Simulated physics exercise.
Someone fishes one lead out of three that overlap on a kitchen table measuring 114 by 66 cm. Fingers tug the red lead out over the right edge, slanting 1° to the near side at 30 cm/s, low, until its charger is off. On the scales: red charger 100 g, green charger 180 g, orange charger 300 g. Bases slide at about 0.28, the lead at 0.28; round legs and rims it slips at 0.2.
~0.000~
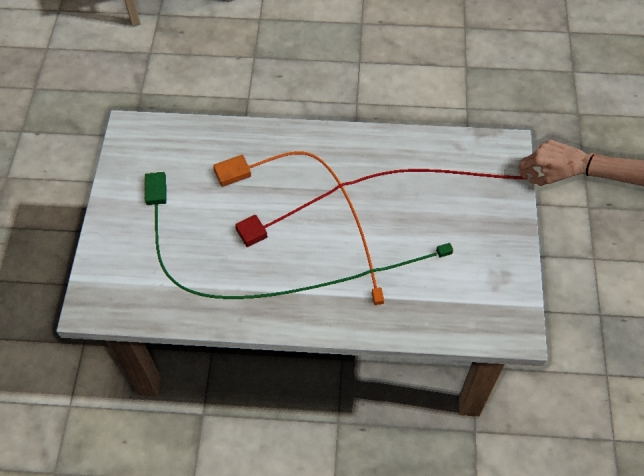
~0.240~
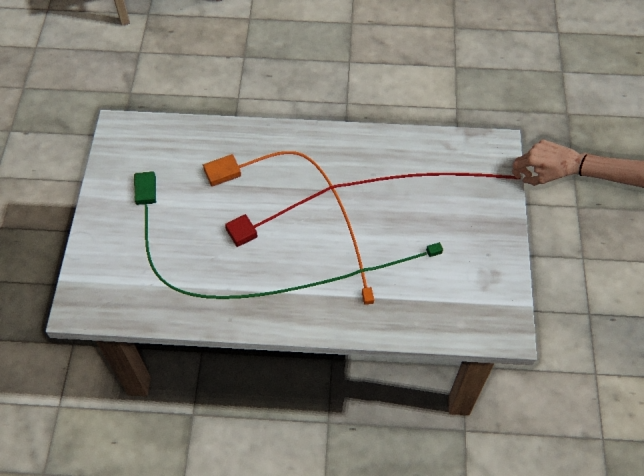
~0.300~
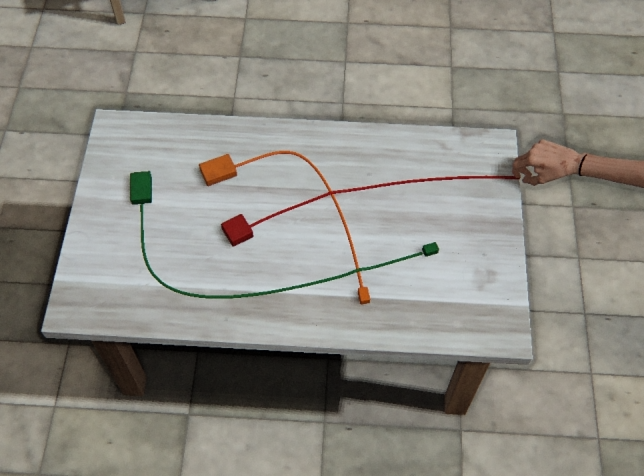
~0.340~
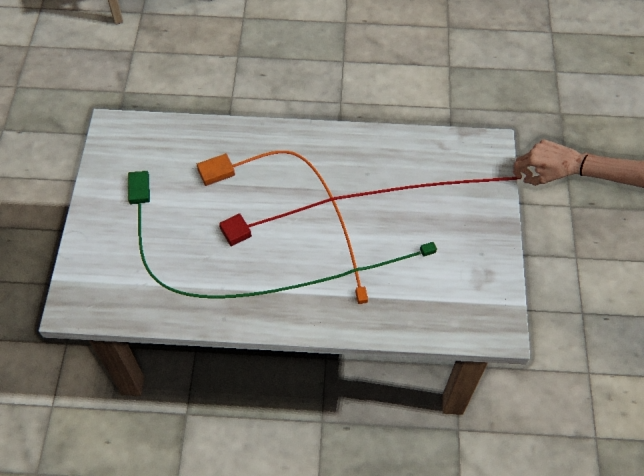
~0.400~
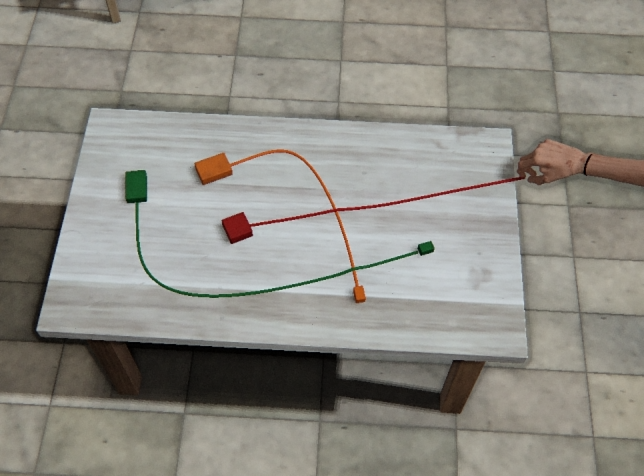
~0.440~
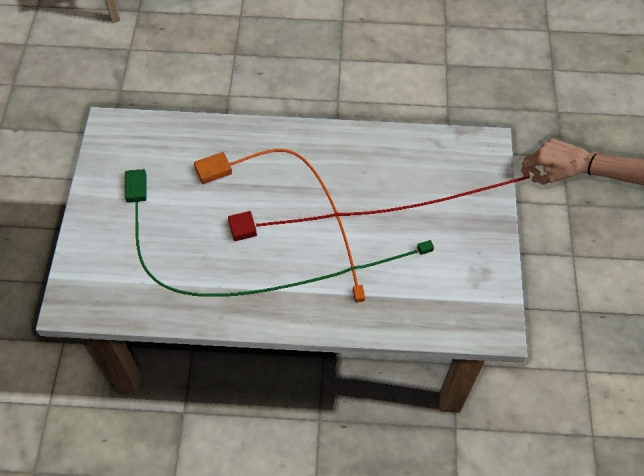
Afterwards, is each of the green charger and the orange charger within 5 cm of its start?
In order: The green charger keeps its place; the orange charger hardly stirs.
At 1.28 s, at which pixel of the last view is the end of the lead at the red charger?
Around (354, 213).
After 1.3 s, the red lead's tail end at (354, 213); red charger 27 cm off its start.
After 2.1 s, the red lead's tail end at (452, 205); red charger 52 cm off its start.
After 2.9 s, the red lead has left the top; red charger over the edge.
After 3.8 s, the red lead has left the top; red charger over the edge.
After 4.3 s, the red lead has left the top; orange charger 0 cm off its start at (213, 165), green charger 0 cm off its start at (135, 183), red charger over the edge.
